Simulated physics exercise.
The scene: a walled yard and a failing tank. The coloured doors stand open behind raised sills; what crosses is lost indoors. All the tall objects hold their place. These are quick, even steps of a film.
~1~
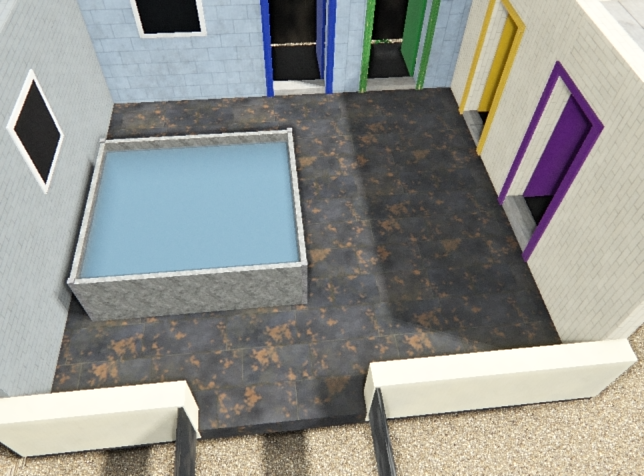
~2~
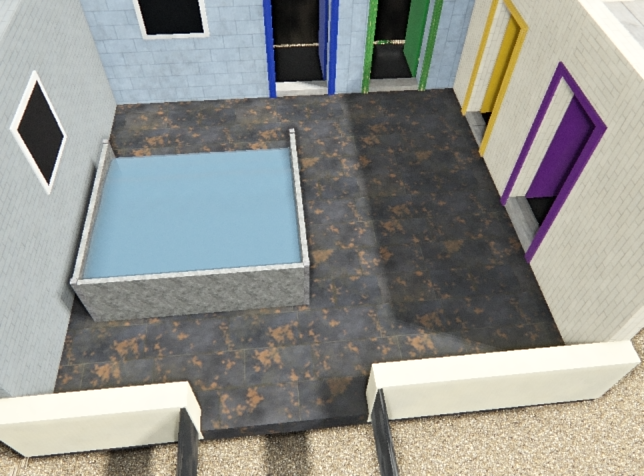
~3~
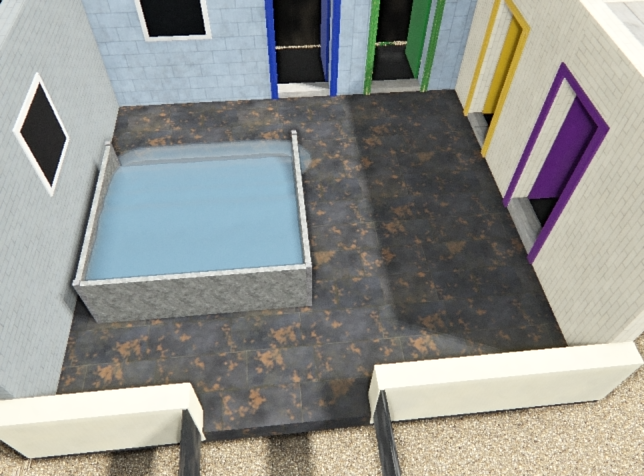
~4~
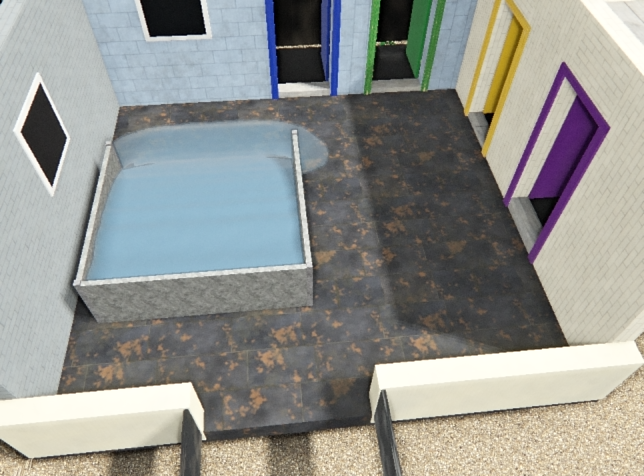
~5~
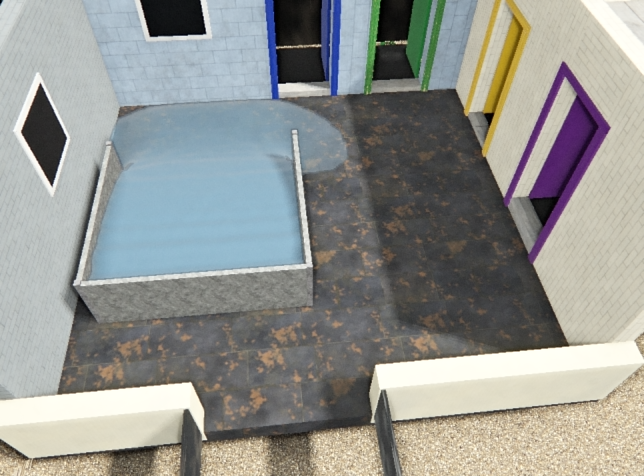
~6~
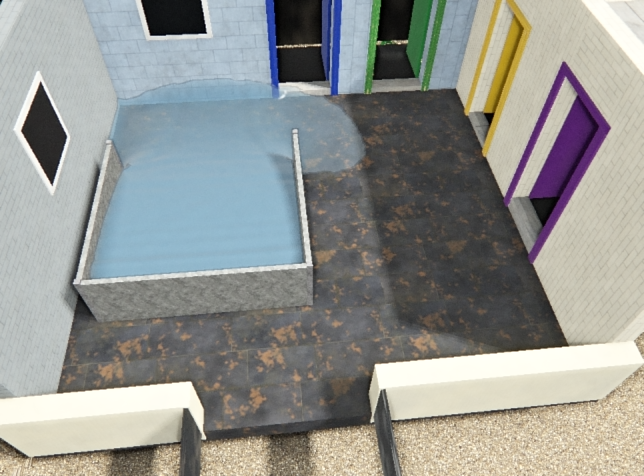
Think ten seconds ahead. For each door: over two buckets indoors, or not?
One by one: The blue door lets in a lot; the purple door admits no more than that; the green door lets in a lot; the yellow door lets in a lot.
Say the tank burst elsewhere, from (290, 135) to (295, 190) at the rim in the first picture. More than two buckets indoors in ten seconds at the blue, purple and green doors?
Then: The blue one lets less in; the purple one floods; the green one passes that mark.
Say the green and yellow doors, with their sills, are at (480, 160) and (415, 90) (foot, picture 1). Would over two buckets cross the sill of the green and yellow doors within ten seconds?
My reading: Green lets more in, yellow floods.
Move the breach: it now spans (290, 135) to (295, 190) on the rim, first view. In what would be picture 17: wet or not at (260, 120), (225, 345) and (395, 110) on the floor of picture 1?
In turn: Not flooded, dry, awash.
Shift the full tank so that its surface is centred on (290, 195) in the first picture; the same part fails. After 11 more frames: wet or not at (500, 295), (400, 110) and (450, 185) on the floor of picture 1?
As listed: Clear, under water, free of water.
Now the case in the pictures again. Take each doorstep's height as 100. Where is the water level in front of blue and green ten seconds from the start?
Roughly 100 per cent, then 130 per cent.
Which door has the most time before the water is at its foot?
It is the purple-painted one.
A moment on, water covers 30 % of the floor; the blue door over two buckets in, the purple door not reached, the green door wet at the sill, nothing in, the yellow door not reached.
Next, water covers 35 % of the floor; the blue door far over two buckets in, the purple door not reached, the green door wet at the sill, nothing in, the yellow door not reached.
Then, water covers 60 % of the floor; the blue door far over two buckets in, the purple door wet at the sill, nothing in, the green door under two buckets in, the yellow door far over two buckets in.
Later, water covers 90 % of the floor; the blue door far over two buckets in, the purple door wet at the sill, nothing in, the green door over two buckets in, the yellow door far over two buckets in.
In the end, water covers 95 % of the floor; the blue door far over two buckets in, the purple door wet at the sill, nothing in, the green door far over two buckets in, the yellow door far over two buckets in.
